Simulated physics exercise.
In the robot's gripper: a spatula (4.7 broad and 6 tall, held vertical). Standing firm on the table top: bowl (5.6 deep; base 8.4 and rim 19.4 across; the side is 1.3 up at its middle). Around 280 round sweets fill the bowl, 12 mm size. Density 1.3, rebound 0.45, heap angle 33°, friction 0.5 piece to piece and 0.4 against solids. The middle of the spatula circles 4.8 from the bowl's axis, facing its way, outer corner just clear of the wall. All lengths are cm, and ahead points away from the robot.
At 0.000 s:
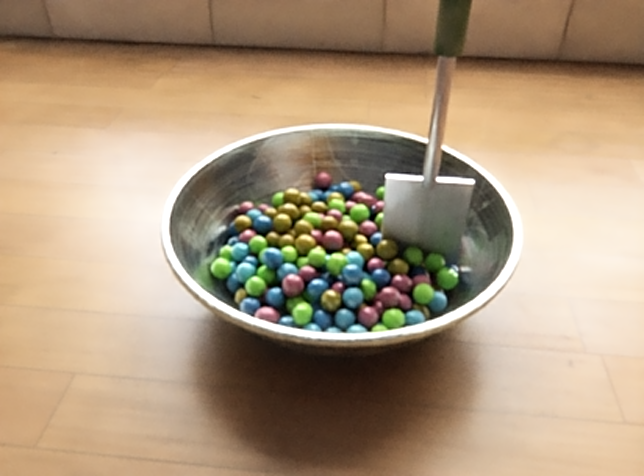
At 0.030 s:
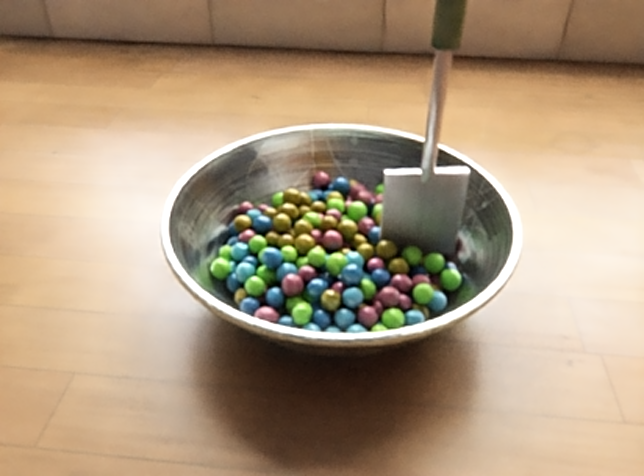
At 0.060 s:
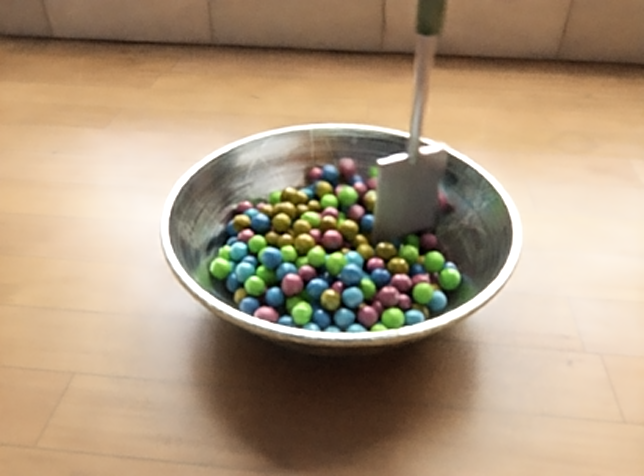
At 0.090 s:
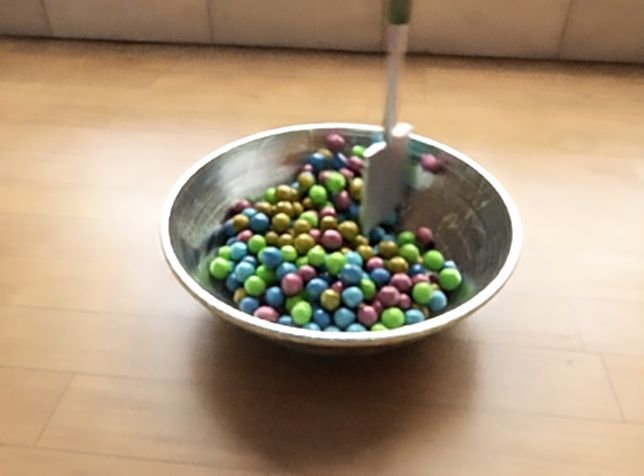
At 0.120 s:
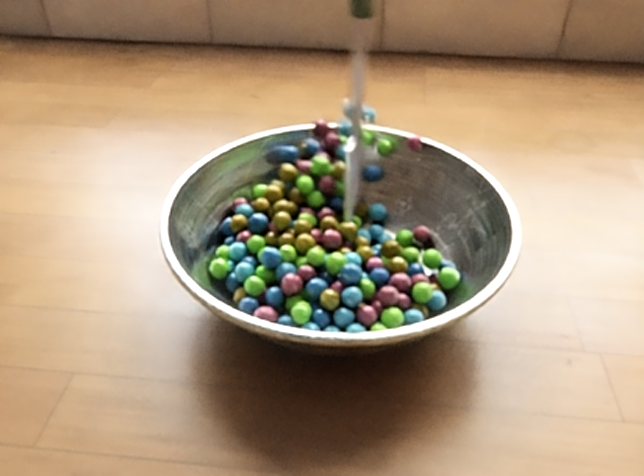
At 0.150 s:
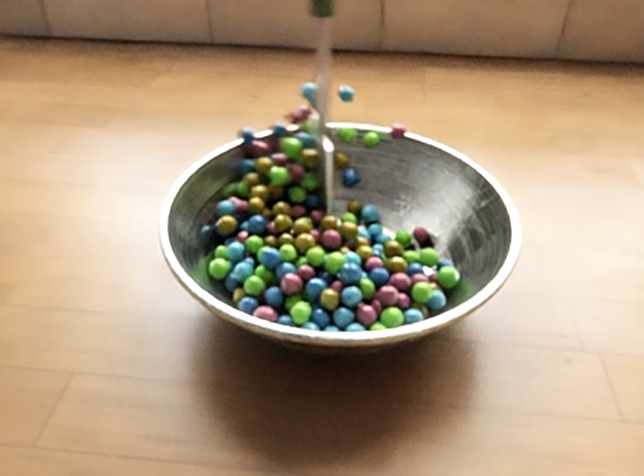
A flat spatula with a green handle stands upright at the right inside a metal bowl of colourful round sweets on a wooden surface. It sweeps around the back toward the left, turning edge-on, and pushes sweets into a rising heap at the back left, with a few flying above the rim.
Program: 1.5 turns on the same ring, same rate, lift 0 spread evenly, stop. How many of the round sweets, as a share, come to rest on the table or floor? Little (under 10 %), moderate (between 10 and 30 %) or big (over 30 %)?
Answer: Big; over 30 % of the round sweets finish on the table or floor.
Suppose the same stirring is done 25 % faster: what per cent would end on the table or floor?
Then about 50 per cent.
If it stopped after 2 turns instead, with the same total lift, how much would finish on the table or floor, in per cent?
It would be near 50 per cent.
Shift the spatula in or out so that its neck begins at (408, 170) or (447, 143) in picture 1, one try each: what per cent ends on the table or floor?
Some 30 and 30 per cent.
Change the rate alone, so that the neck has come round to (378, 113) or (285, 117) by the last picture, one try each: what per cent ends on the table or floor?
About 20 and 55 per cent.
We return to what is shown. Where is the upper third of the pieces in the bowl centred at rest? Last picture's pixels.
At about (269, 287).
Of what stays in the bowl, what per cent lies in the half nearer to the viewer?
Some 60 per cent.
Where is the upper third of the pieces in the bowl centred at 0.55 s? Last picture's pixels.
At about (337, 161).
By 0.35 s, 274° round, highest piece 9 above the table; 233 in the bowl, 26 on the table or floor, 24 in flight or on the tool.
By 0.55 s, 80° round, highest piece 9 above the table; 182 in the bowl, 83 on the table or floor, 18 in flight or on the tool.
By 0.85 s, 180° round, highest piece 5 above the table; 160 in the bowl, 123 on the table or floor.
By 1.55 s, 180° round, highest piece 4 above the table; 160 in the bowl, 123 on the table or floor.
Final count, 160 in the bowl, 123 on the table or floor. That is 43 % on the table or floor.
